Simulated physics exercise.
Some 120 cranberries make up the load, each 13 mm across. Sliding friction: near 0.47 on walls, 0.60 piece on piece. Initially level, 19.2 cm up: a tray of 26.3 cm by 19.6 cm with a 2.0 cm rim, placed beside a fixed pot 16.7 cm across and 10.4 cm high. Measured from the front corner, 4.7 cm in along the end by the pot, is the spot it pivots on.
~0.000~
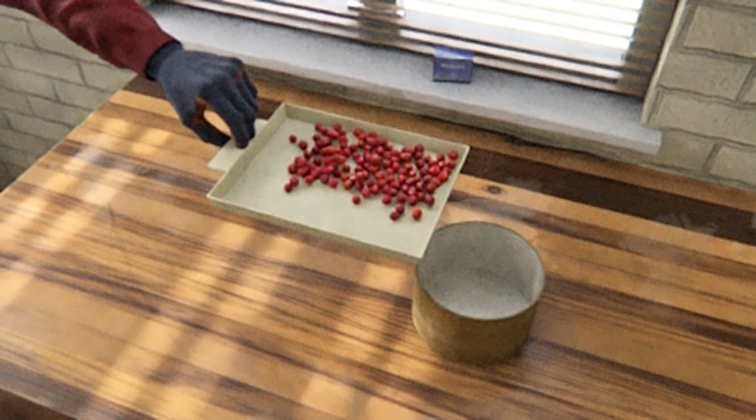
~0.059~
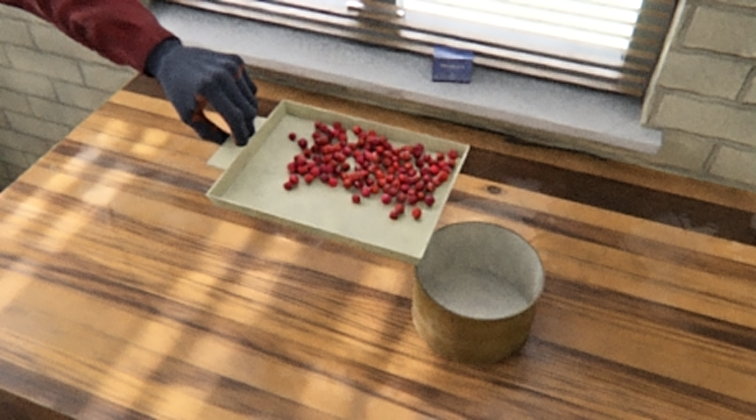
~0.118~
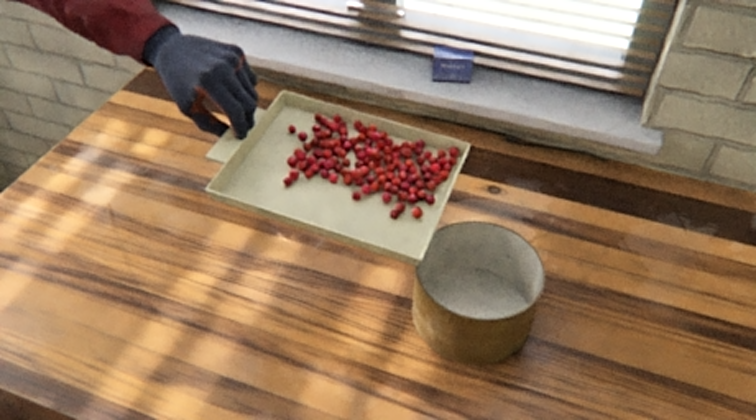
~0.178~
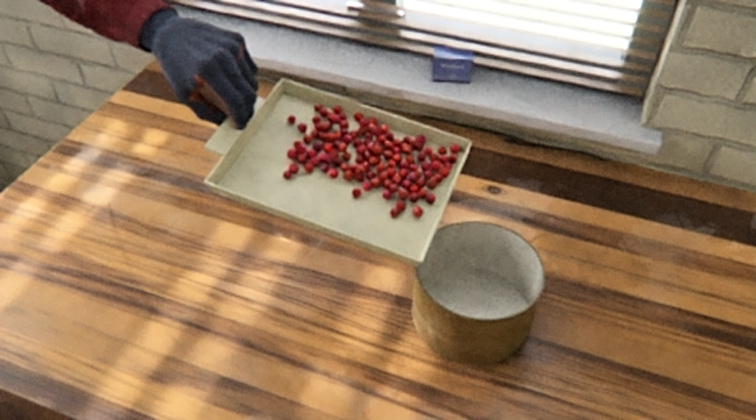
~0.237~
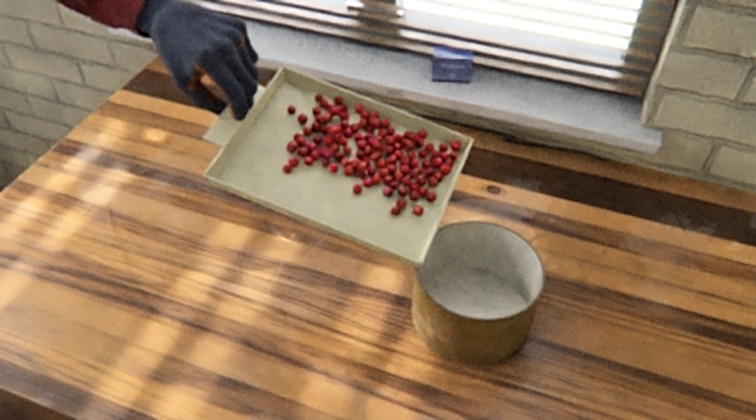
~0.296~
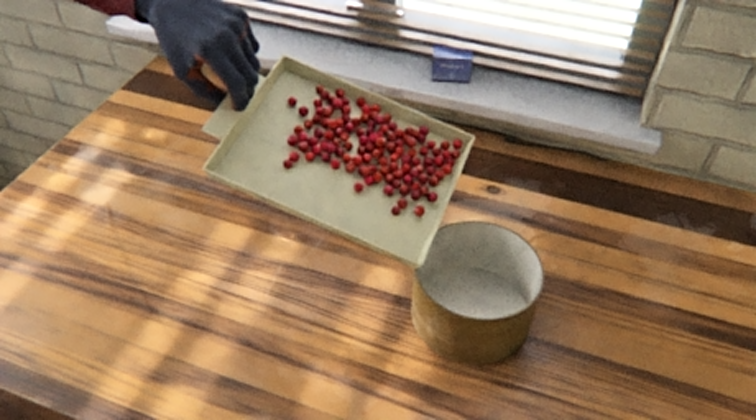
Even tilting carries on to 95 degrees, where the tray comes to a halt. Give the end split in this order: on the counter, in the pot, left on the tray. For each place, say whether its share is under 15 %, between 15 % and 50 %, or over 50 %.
Counter: Over 50 %; pot: Between 15 % and 50 %; tray: Under 15 %.
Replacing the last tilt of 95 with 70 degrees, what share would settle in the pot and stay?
I'd expect some 0 per cent in the pot.
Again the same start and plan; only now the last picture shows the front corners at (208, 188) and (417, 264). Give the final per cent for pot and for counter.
Per cent by place - pot 0, counter 100.
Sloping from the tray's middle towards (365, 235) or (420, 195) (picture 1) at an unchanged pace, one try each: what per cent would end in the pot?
Approximately 0 percent, then 75 percent.
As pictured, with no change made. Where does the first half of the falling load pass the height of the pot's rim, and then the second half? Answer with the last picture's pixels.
Around (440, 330), then (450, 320).
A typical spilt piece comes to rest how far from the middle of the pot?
Distance: Around 16 cm.
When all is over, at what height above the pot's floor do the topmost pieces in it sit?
About 2.0 centimetres.
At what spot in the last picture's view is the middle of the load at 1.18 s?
Near pixel (430, 206).
Then, at 0.82 s, tilt 53 degrees; the tray holds 100 %, the pot 0 %.
After 1.18 s, tilt 79 degrees; the tray holds 90 %, the pot 0 %.
After 1.62 s, tilt 95 degrees; the tray holds 10 %, the pot 15 %.
In the end, at 2.9 s, counter 70 %, pot 30 %, tray 0 %.
